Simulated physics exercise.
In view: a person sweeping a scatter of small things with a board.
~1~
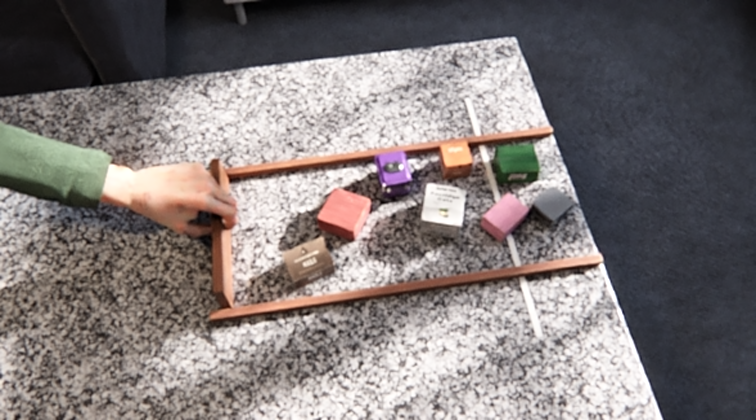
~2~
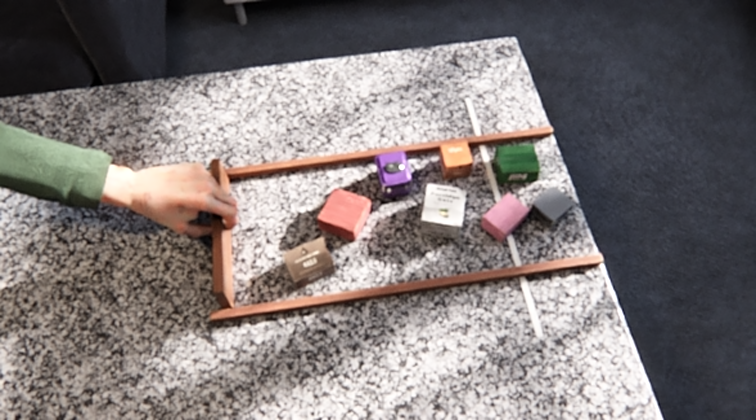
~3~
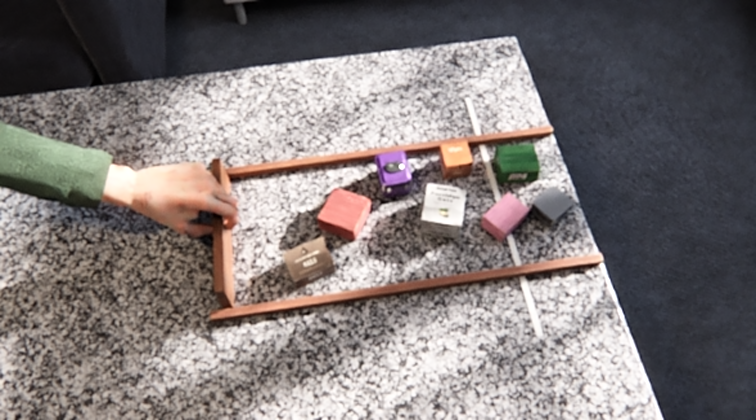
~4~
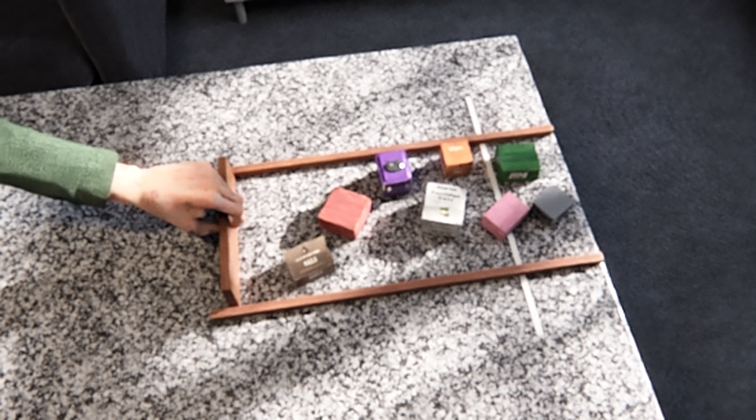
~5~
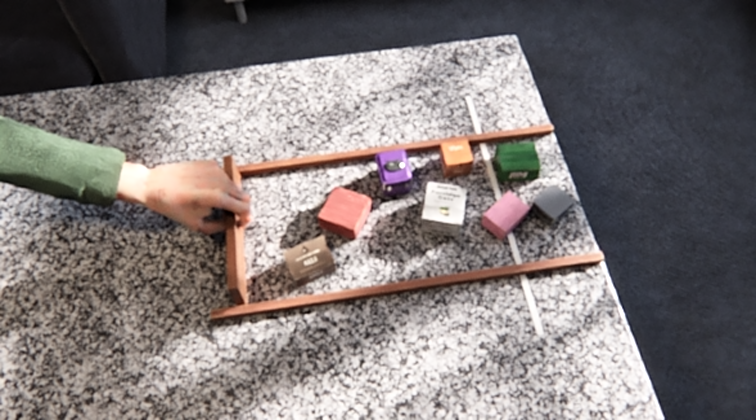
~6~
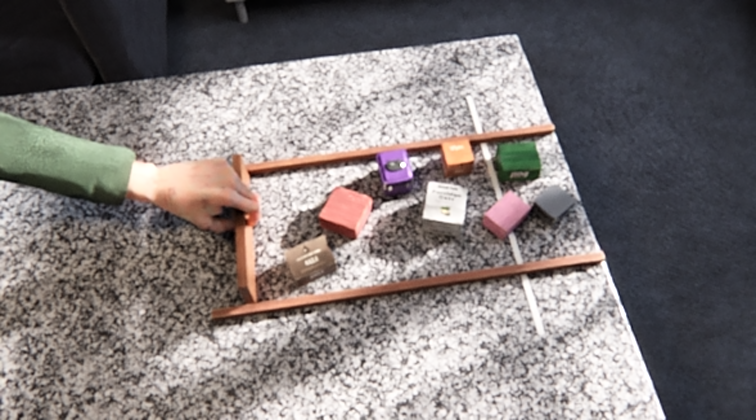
At the start, a hand in a green sleeve holds a wooden board upright between two wooden rails on a speckled table, left of a scatter of coloured blocks. The hand stays still at first, then slides the board slightly right, while the blocks stay in place.
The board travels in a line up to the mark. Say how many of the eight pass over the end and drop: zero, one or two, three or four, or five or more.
The count is one or two.
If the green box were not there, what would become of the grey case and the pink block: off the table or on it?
The grey case ends up below while the pink block stays up top.
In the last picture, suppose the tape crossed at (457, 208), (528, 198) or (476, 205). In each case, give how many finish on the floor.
Down on the floor: 0, 4 and 0.
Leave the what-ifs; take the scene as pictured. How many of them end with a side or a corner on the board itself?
The count in contact is 3.
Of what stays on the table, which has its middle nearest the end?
The green box winds up nearest.
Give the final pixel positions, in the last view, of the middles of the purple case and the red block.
The purple case at (504, 151), the red block at (518, 183).
A little later, none off yet; grey case at rest near (553, 206); green box at rest near (518, 162); pink block at rest near (506, 216).
Next, none off yet; grey case moving near (561, 202); green box shifted a little near (532, 159); pink block shifted about its own width near (550, 236).
When it is over, the number that fall off is one or two; down, grey case.
